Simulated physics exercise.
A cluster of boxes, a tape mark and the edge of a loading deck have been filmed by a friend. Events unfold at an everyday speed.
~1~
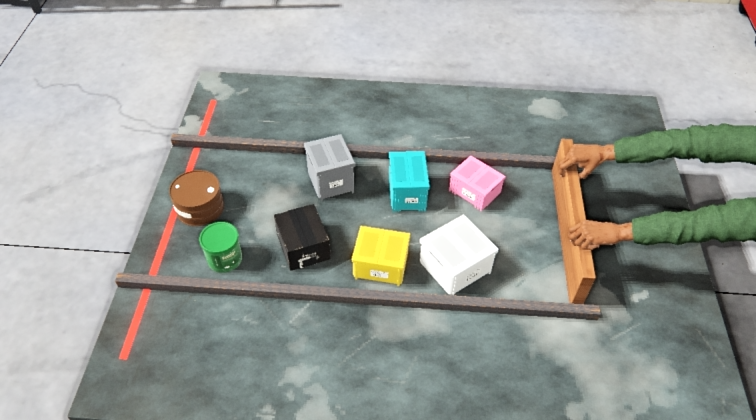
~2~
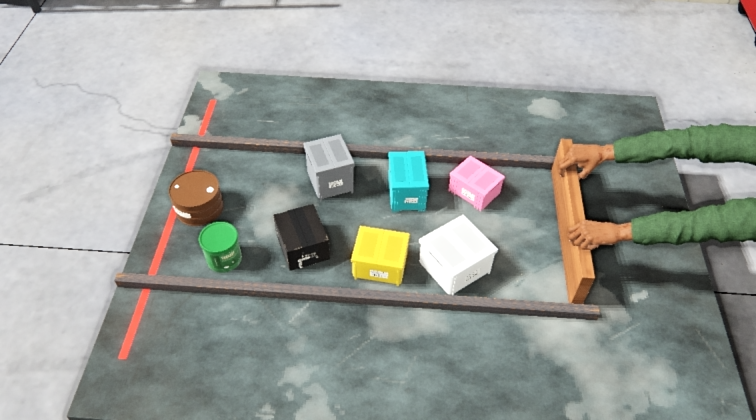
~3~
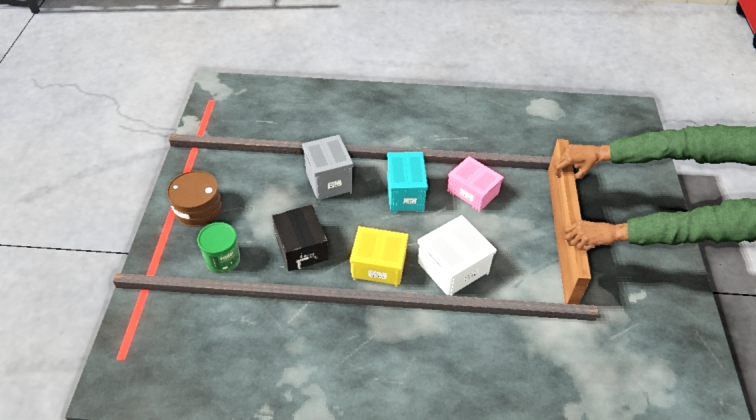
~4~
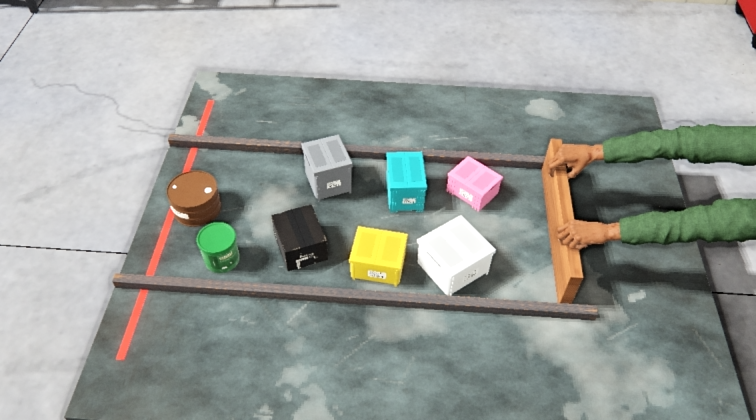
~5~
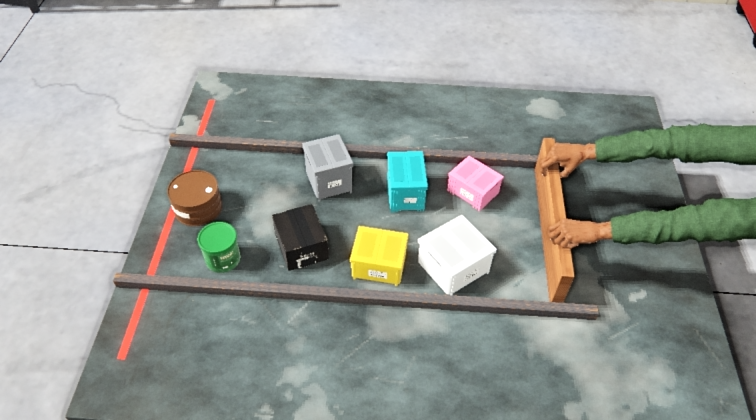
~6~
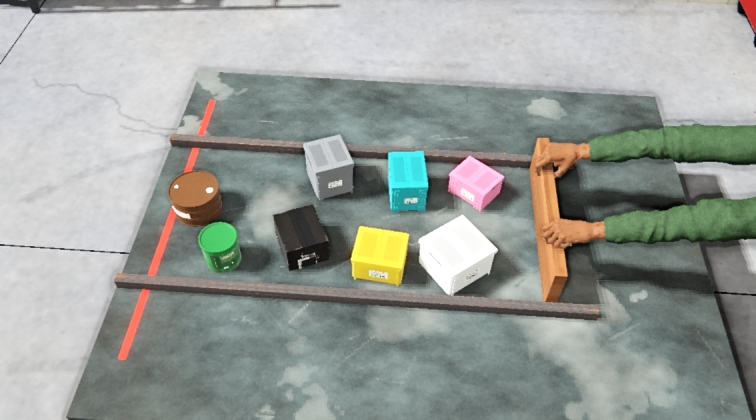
Two green-sleeved arms gripped a wooden plank and slid it slightly to the left between two rails, while the colorful boxes, a brown canister and a green pail near the red tape stayed still.
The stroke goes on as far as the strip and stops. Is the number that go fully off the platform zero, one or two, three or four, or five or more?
Five at the least fall.
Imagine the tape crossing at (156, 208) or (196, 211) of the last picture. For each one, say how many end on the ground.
In order, 8 and 5.
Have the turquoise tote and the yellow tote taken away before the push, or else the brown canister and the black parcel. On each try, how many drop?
The first removal gives 4, the second gives 4.
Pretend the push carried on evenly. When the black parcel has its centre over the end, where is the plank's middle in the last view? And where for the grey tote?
(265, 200) and (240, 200), more or less.
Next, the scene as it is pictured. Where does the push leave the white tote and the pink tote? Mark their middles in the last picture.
Listed as asked: First (137, 218), and then (173, 153).
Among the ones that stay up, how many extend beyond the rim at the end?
The count is 2.
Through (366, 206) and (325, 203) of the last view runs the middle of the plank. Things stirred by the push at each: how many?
At the first spot 7, then 8.
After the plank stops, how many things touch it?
Looks like 2 of them, all told.
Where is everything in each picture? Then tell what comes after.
In the first picture, brown canister (197, 198); green pail (222, 248); black parcel (302, 237); plank (571, 218); tape (175, 209).
In the second picture, green pail (221, 248); turquoise tote (408, 182).
In the third picture, black parcel (300, 238); pink tote (475, 184).
In the fourth picture, brown canister (195, 198); white tote (454, 256).
In the fifth picture, green pail (220, 248); plank (552, 217).
In the sixth picture, brown canister (196, 198); green pail (221, 248); black parcel (301, 237); plank (546, 217); tape (174, 209).
Early on, none off yet; brown canister at rest near (196, 198); green pail at rest near (221, 248); black parcel at rest near (300, 238).
A while later, none off yet; brown canister travelled a little near (183, 192); green pail travelled well along near (160, 244); black parcel travelled well along near (206, 228).
Further along, two off so far; brown canister leaning well over near (120, 206); green pail down on the ground near (134, 316); black parcel leaning well over near (110, 236).
Finally, the number that fall off is five or more; lost, turquoise tote, yellow tote, grey tote, black parcel, green pail and brown canister.
